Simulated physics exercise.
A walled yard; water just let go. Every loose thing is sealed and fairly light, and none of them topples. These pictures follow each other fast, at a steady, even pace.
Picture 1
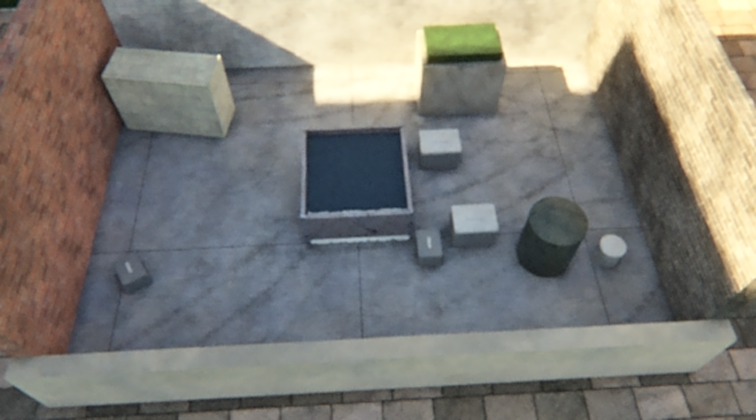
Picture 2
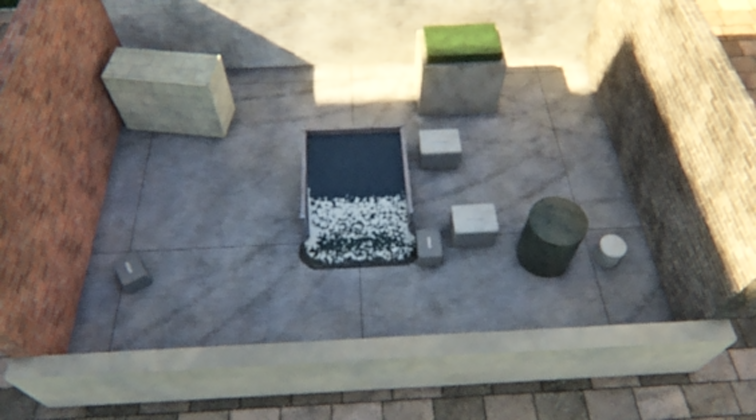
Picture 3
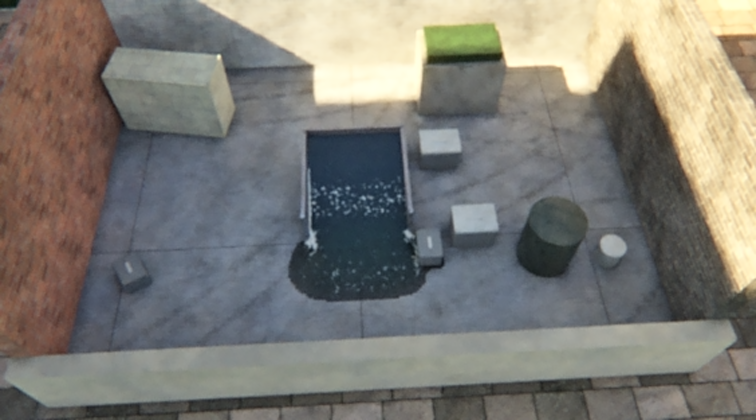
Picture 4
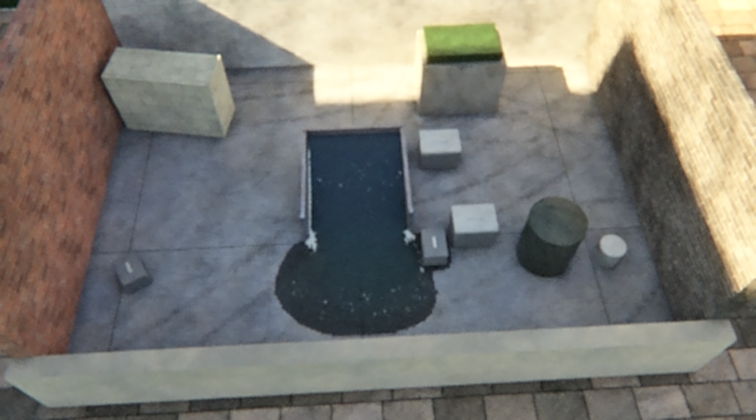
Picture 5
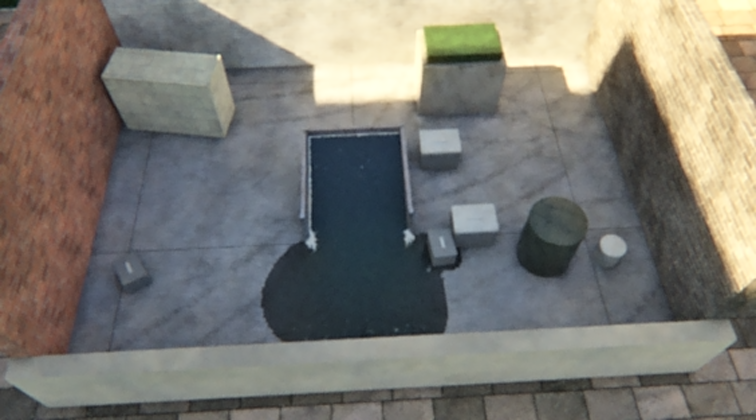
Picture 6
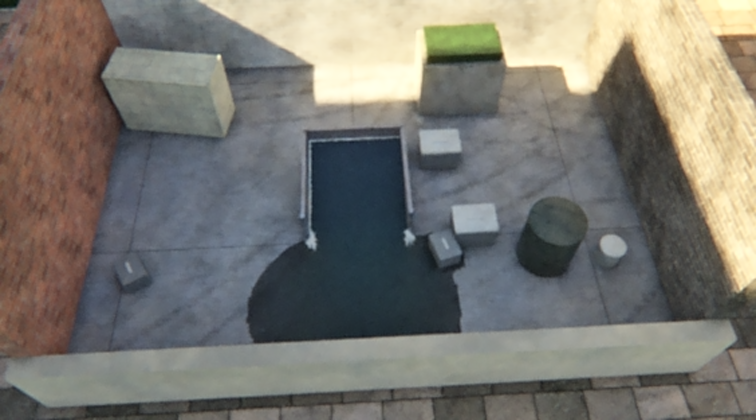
Dark water pours from the square tank, spreads across the yard and nudges a small box.
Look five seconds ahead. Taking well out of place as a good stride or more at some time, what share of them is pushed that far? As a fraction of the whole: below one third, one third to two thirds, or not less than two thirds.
So the part that moves far is between the one-third and two-thirds marks.
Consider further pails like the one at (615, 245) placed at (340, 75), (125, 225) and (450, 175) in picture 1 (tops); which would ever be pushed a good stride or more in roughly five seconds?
Result by item: Stays where it is / gets dislodged / stays where it is.
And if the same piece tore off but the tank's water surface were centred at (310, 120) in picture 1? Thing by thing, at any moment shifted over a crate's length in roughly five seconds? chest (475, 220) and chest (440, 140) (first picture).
First: Stayed short. Second: Stayed short.
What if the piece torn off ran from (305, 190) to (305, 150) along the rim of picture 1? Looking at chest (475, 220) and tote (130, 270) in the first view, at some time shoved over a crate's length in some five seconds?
Lab note - in sequence: Never that far; made it that far.
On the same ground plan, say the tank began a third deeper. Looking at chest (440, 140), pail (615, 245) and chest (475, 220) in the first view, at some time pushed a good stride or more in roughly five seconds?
Going through them, I'd say never got there, then got there, then never got there.
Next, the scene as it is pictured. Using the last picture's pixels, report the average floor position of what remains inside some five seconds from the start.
I'd say roughly (408, 184).
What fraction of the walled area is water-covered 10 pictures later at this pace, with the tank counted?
Something like 30 in a hundred.
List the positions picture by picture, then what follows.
The first frame shows a tote at (429, 243), on the bottom; a chest at (475, 218), on the bottom; 0 of 5 have shifted.
The second frame shows a tote at (429, 243) rests on the ground; a chest at (475, 218) rests on the ground; 0 of 5 have shifted.
The third frame shows a tote at (430, 243) rests on the ground; a chest at (475, 218) rests on the ground; 0 of 5 have shifted.
The fourth frame shows a tote at (435, 243), on the bottom, close to its start; a chest at (475, 218) rests on the ground; 1 of 5 have shifted.
The fifth frame shows a tote at (442, 243) rests on the ground, close to its start; a chest at (475, 218) rests on the ground; 1 of 5 have shifted.
The sixth frame shows a tote at (445, 244) rests on the ground, close to its start; a chest at (475, 217) rests on the ground; 1 of 5 have shifted.
A moment on, 0 of 5 are well off their spots; 0 afloat.
Next, 0 of 5 are well off their spots; 0 afloat.
Later, 2 of 5 are well off their spots; 1 afloat.
In the end, 2 of 5 are well off their spots, and 2 have been at some point; 2 afloat.
